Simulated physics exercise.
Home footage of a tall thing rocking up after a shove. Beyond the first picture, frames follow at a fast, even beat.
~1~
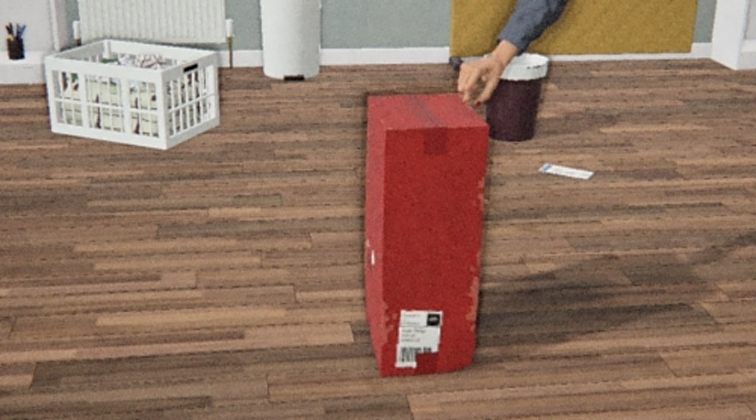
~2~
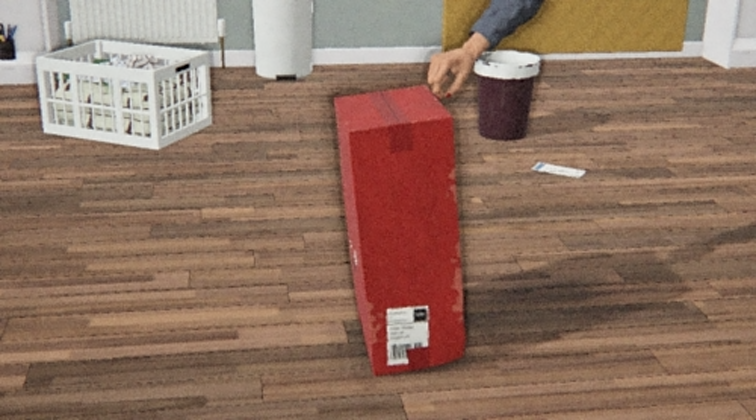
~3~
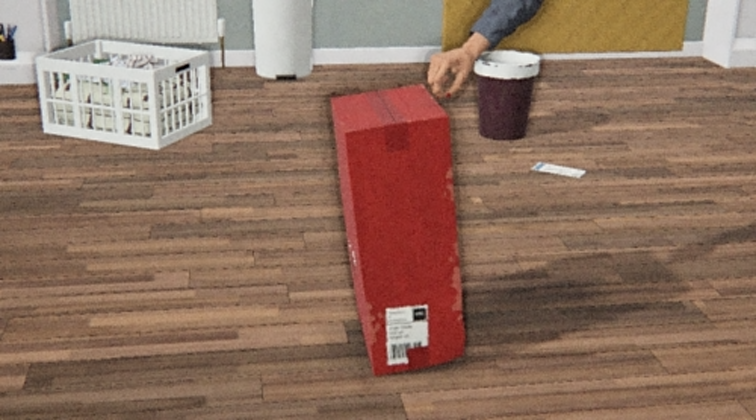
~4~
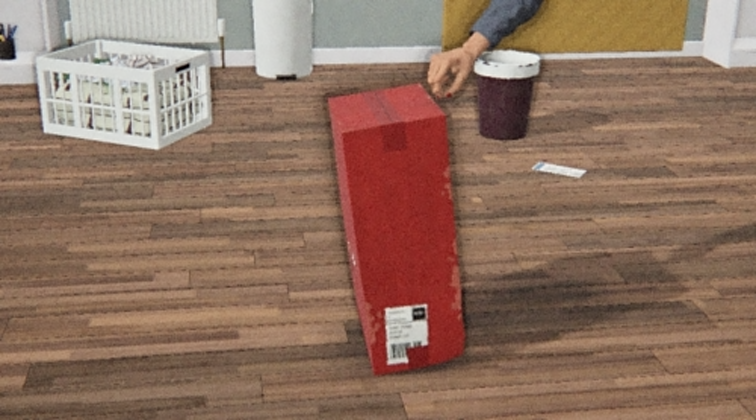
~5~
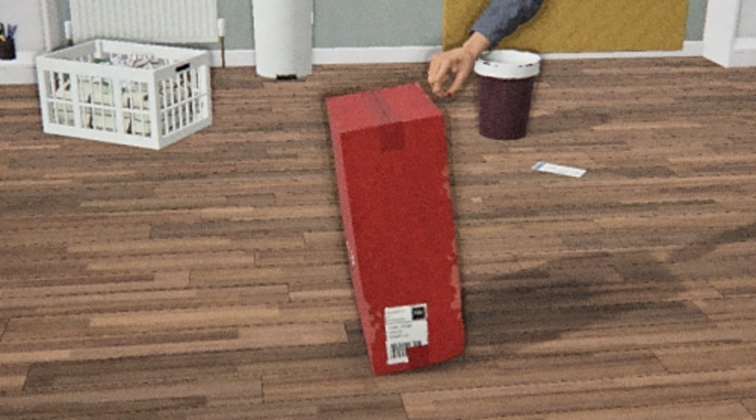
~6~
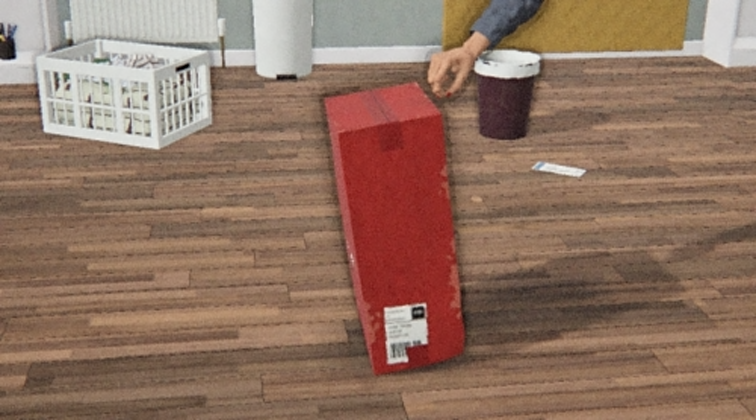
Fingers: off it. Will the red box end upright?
Upright again.
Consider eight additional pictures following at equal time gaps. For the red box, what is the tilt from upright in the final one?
My guess is near 6° off upright.
Then, 0.24 s past the last view, red box upright near (412, 231).
Then, 0.50 s past the last view, red box 2° off upright near (419, 230).
Then, 0.74 s past the last view, red box upright near (414, 231).
Finally, the red box returns to its base, near (414, 231).
